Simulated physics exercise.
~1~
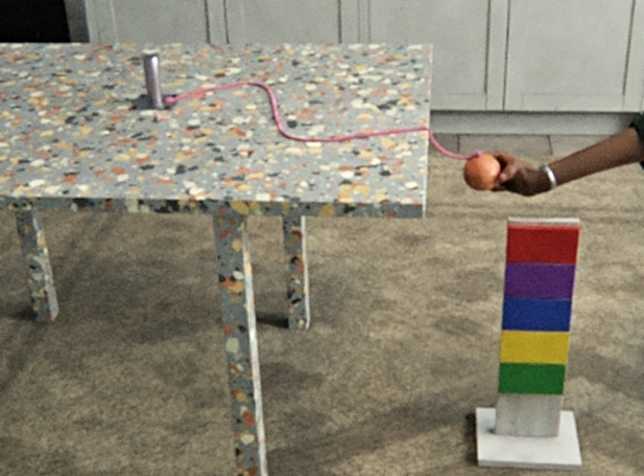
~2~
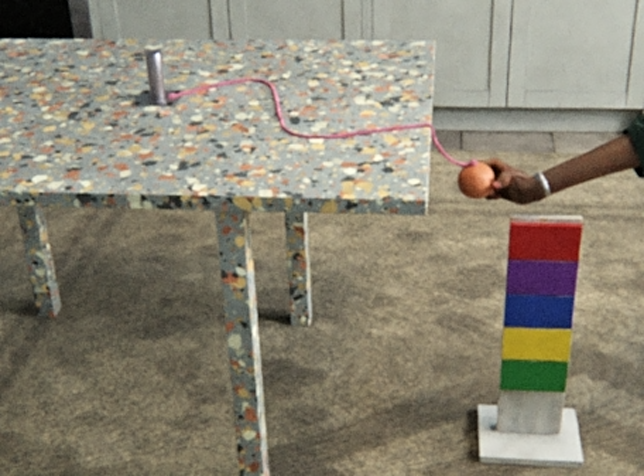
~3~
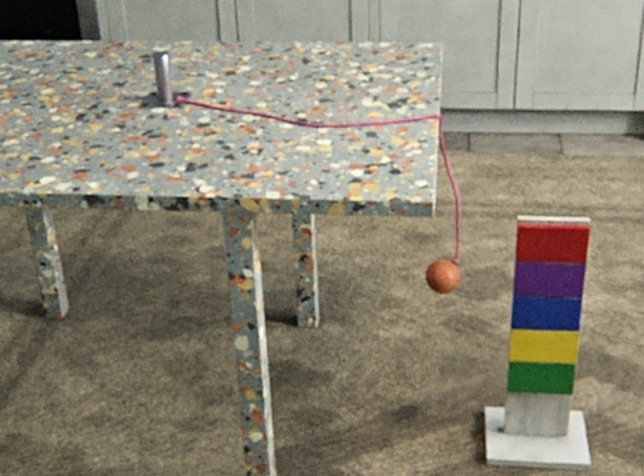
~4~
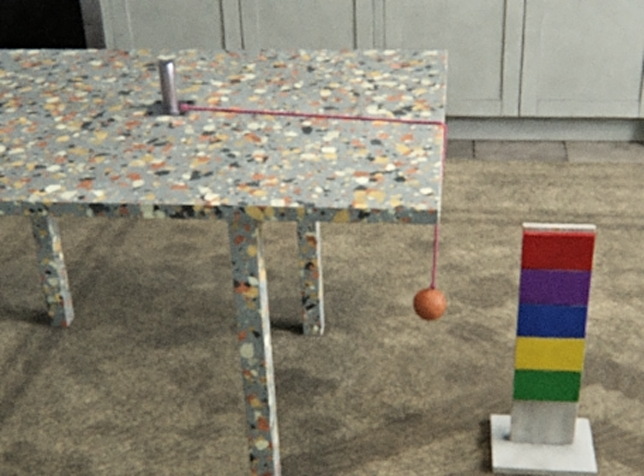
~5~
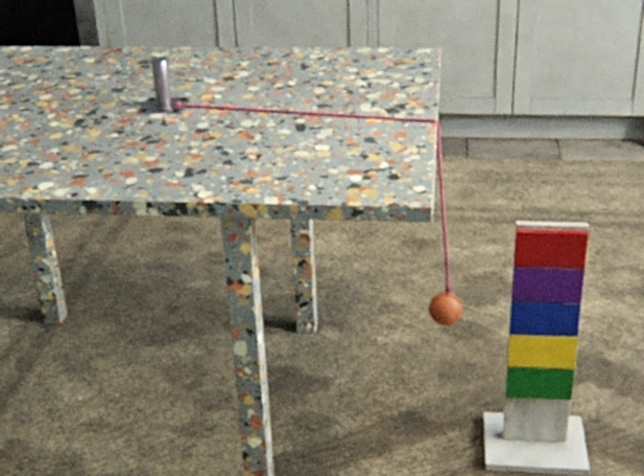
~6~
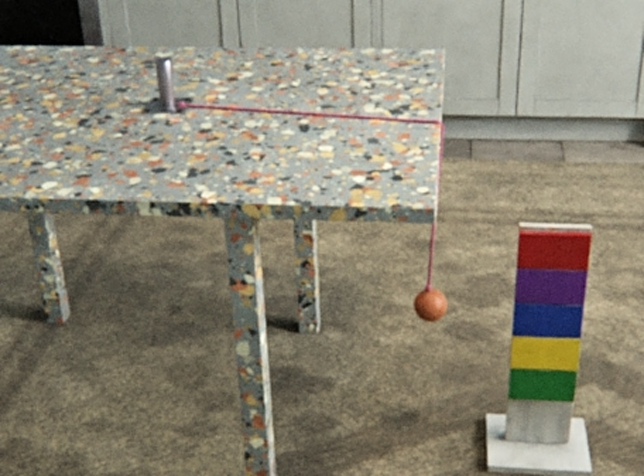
At the start, a hand holds a small orange ball just past the right edge of a speckled table, with a pink cord running loosely from it to a metal post on the tabletop. Beside the table stands an upright scale of red, purple, blue, yellow and green bands. The hand lets go and draws away, and the ball drops below the edge as the cord straightens across the table. It sinks a little further, then swings slightly right and back left. At the end, it hangs from the taut cord, level with the blue band.
